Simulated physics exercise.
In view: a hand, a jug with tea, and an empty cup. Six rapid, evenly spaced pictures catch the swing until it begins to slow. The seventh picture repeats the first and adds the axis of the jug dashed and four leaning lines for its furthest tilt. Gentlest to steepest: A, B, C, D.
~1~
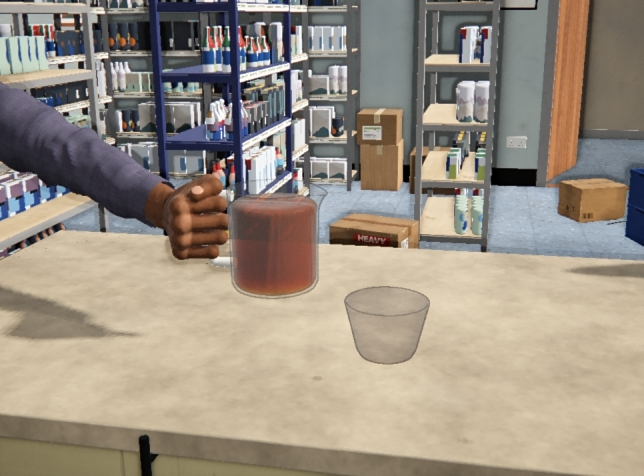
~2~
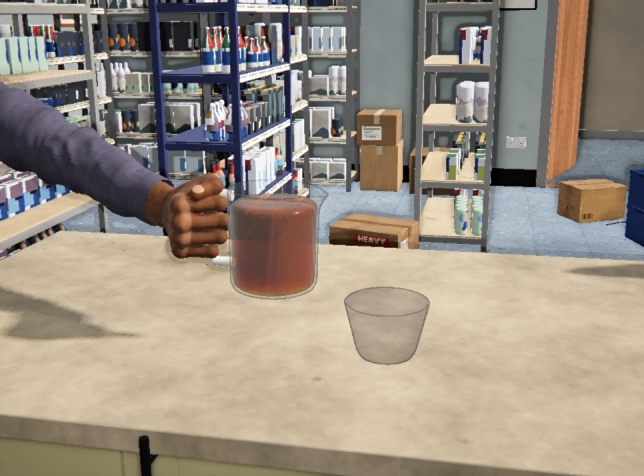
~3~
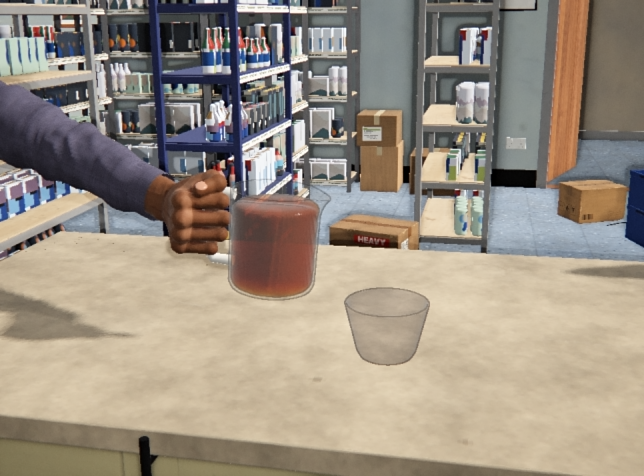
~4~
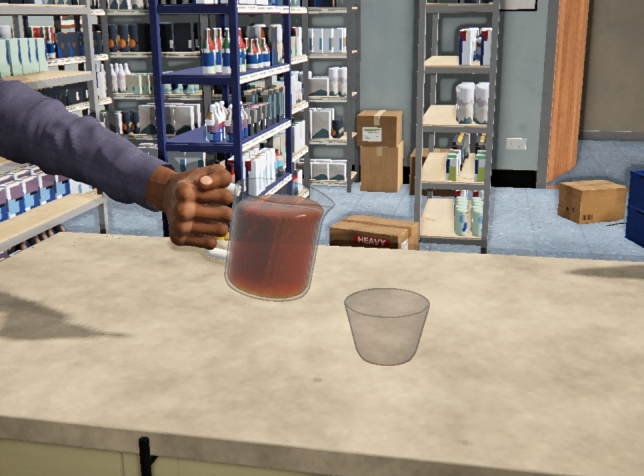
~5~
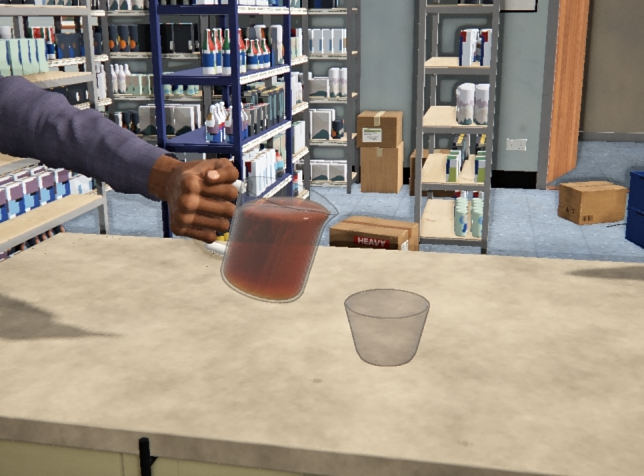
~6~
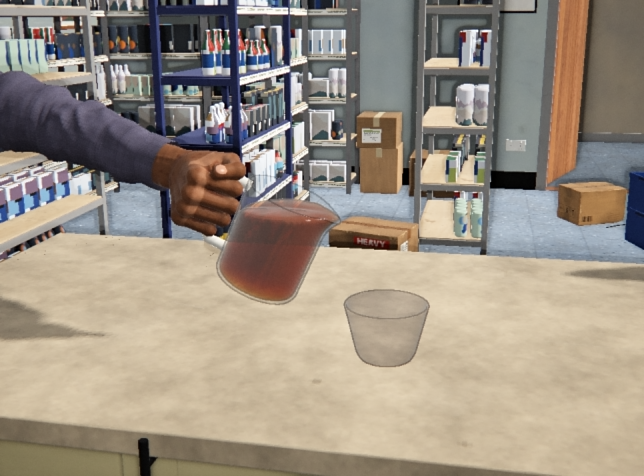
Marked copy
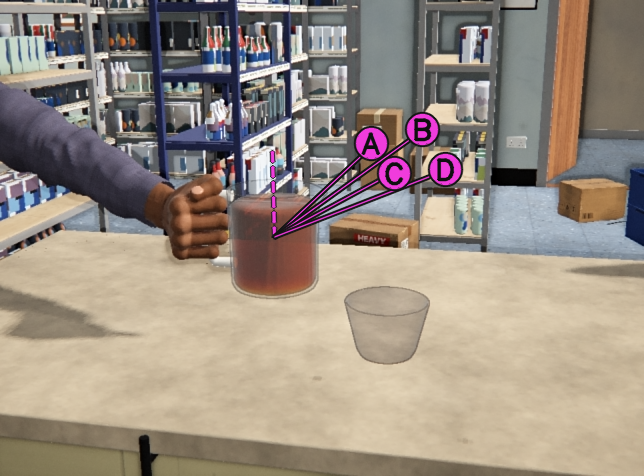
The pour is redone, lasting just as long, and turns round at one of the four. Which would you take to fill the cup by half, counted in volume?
Best: A.
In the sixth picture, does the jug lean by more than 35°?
No, it does not.
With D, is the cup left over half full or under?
Over.
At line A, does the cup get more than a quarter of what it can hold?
Yes.
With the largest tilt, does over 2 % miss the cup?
Yes.
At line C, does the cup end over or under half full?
Over.
In magenta, A at (360, 156); B at (409, 140); C at (378, 180); D at (429, 176).
If A is chosen, the cup ends with about 49 % of what it can hold.
If B is chosen, the cup ends with about 64 % of what it can hold.
If C is chosen, the cup ends with about 82 % of what it can hold; 3 % of the tea is spilt.
If D is chosen, the cup ends with about 86 % of what it can hold; 11 % of the tea is spilt.
